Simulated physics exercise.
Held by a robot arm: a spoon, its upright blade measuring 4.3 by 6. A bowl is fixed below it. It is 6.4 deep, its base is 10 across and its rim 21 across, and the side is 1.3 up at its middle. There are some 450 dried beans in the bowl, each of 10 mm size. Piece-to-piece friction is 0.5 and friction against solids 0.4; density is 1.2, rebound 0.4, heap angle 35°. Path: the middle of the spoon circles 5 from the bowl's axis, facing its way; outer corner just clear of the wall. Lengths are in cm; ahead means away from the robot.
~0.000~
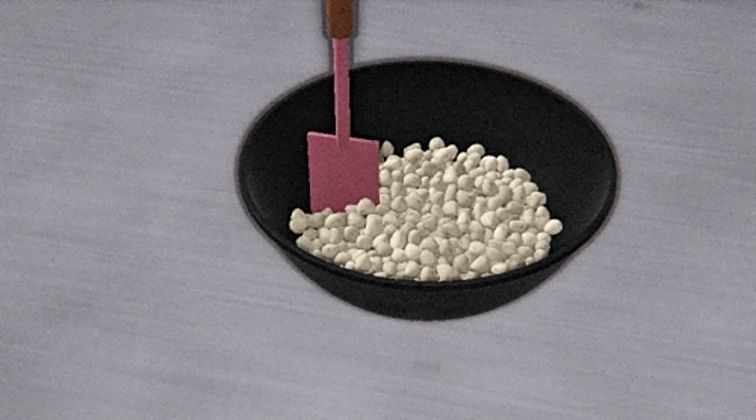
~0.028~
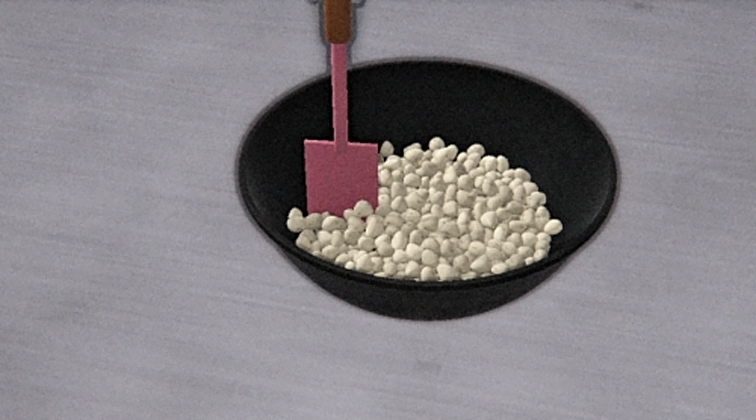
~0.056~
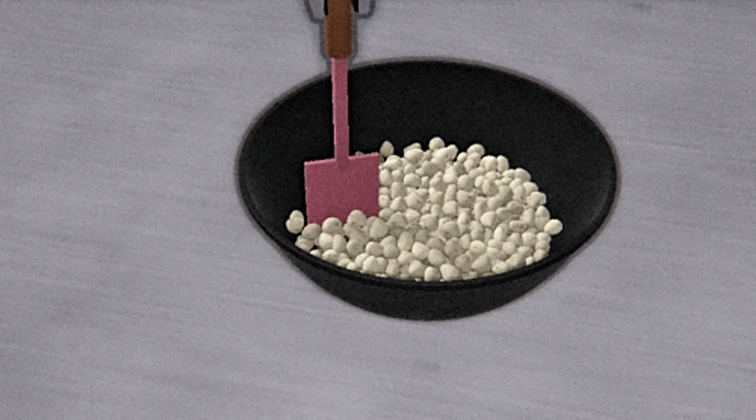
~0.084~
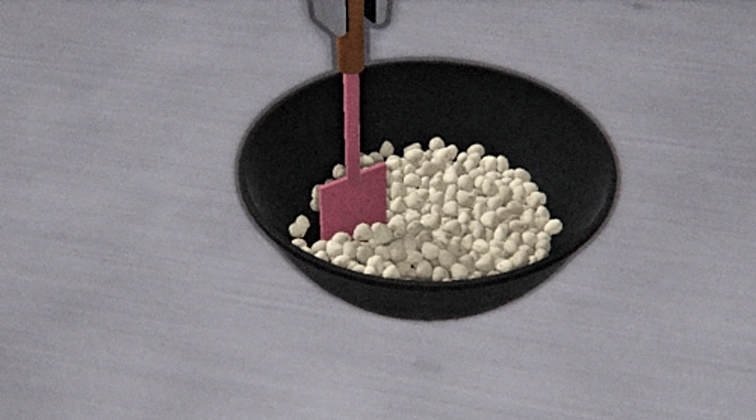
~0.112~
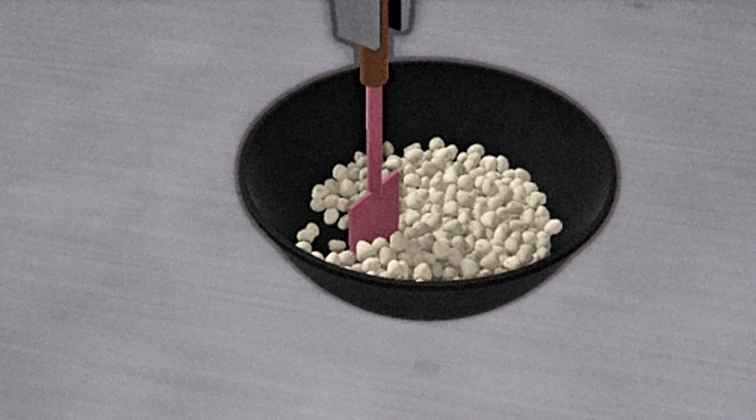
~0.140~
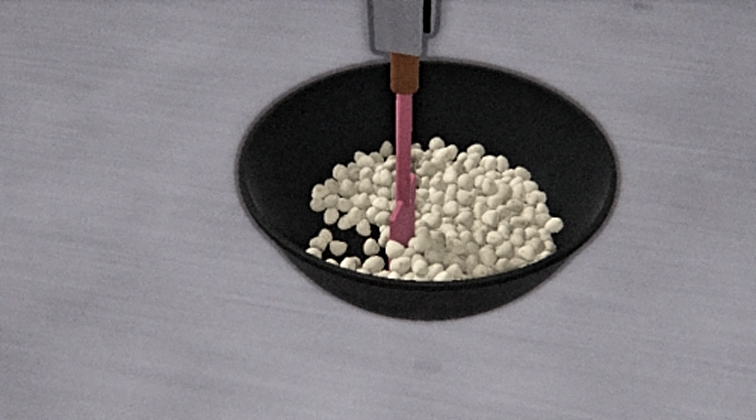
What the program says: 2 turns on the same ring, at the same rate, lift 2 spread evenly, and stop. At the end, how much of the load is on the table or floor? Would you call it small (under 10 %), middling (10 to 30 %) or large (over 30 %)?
I would call it small.
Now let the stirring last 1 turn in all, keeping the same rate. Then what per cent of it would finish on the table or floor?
That would give some 5 percent.
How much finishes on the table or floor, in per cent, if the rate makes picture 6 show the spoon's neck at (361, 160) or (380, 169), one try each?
Near 0 per cent for the first, near 0 per cent for the second.
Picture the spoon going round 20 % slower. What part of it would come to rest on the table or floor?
Estimate: Near 0 in a hundred.
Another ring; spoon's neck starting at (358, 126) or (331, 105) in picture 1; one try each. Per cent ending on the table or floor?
Around 0 per cent on the first try, around 10 per cent on the second.
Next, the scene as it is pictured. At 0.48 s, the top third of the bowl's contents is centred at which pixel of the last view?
Look near (337, 161) for its middle.
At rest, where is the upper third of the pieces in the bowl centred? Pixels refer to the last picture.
Somewhere close to (417, 223).
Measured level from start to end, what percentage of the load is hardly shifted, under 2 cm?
I'd say something near 10 percent.
By 0.48 s, 334° round, highest piece 8 above the table; 438 in the bowl, 10 on the table or floor, 4 in flight or on the tool.
By 0.83 s, 222° round, highest piece 5 above the table; 435 in the bowl, 16 on the table or floor, 1 in flight or on the tool.
By 1.20 s, 0° round, highest piece 5 above the table; 435 in the bowl, 17 on the table or floor.
By 1.90 s, 0° round, highest piece 5 above the table; 435 in the bowl, 17 on the table or floor.
Final count, 435 in the bowl, 17 on the table or floor. That is 4 % on the table or floor.
